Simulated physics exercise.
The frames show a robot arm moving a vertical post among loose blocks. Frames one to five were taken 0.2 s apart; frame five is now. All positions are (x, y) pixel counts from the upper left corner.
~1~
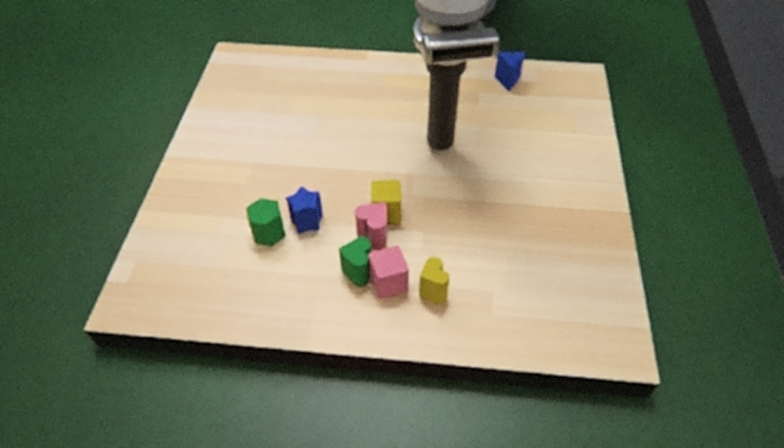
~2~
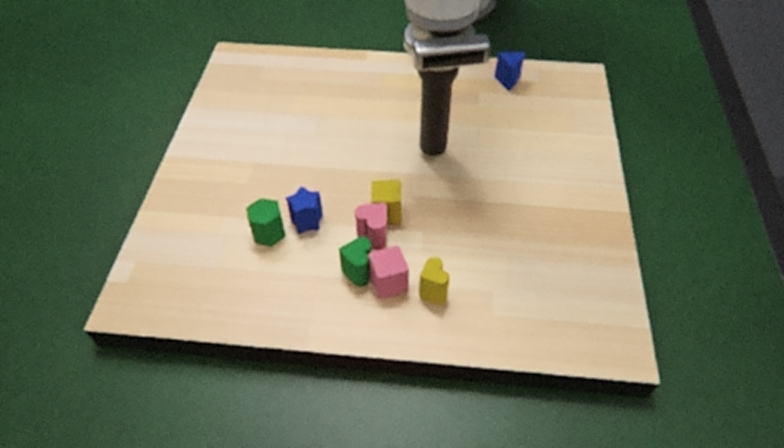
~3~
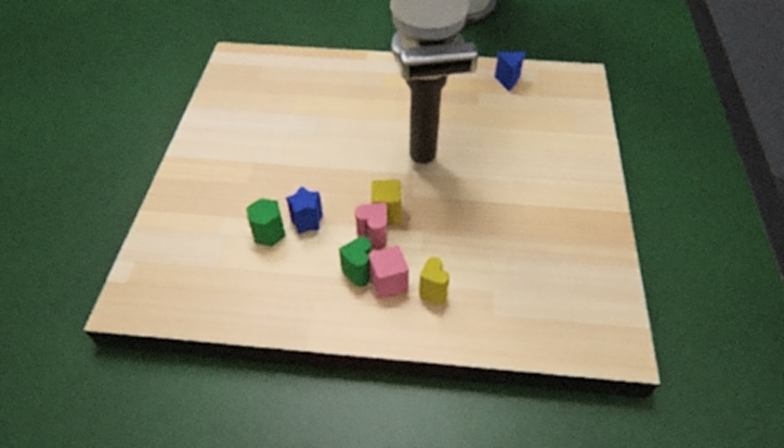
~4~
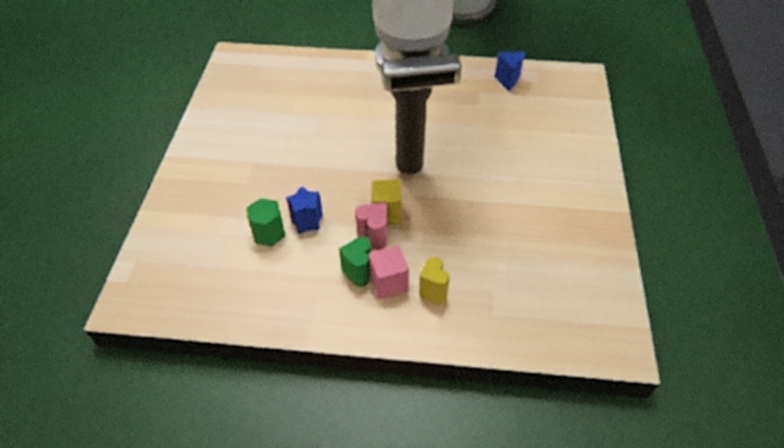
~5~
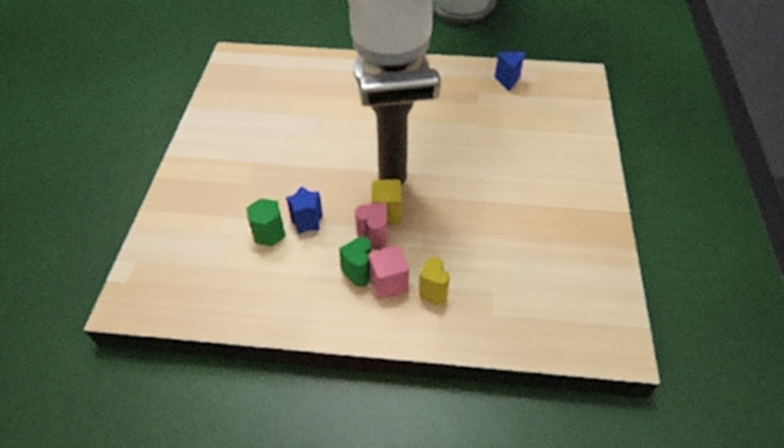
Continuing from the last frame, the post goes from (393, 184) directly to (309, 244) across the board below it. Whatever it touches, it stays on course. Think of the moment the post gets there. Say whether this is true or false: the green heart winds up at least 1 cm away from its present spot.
False.
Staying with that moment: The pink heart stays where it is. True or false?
Verdict: False.
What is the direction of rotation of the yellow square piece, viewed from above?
Viewed from above, counterclockwise.
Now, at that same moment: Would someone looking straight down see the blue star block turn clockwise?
Going by the path, yes.
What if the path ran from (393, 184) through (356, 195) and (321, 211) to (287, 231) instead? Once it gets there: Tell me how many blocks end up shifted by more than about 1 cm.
When the path ends, I think you'll find two blocks out of place by more than 1 cm.
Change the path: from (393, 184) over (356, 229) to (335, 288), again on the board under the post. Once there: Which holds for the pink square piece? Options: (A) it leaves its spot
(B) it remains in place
It's A.
The first path, step by step. One third of the way, post (366, 198); pink heart (374, 227); yellow square piece (380, 201), turned 35° anticlockwise.
Two thirds of the way, post (338, 218); pink heart (375, 229), turned 15° clockwise; yellow square piece (380, 202), turned 40° anticlockwise.
At the end, post (307, 238); blue star block (292, 201), turned 50° clockwise; green heart not moved; pink heart (375, 229), turned 15° clockwise; yellow square piece (380, 202), turned 40° anticlockwise.
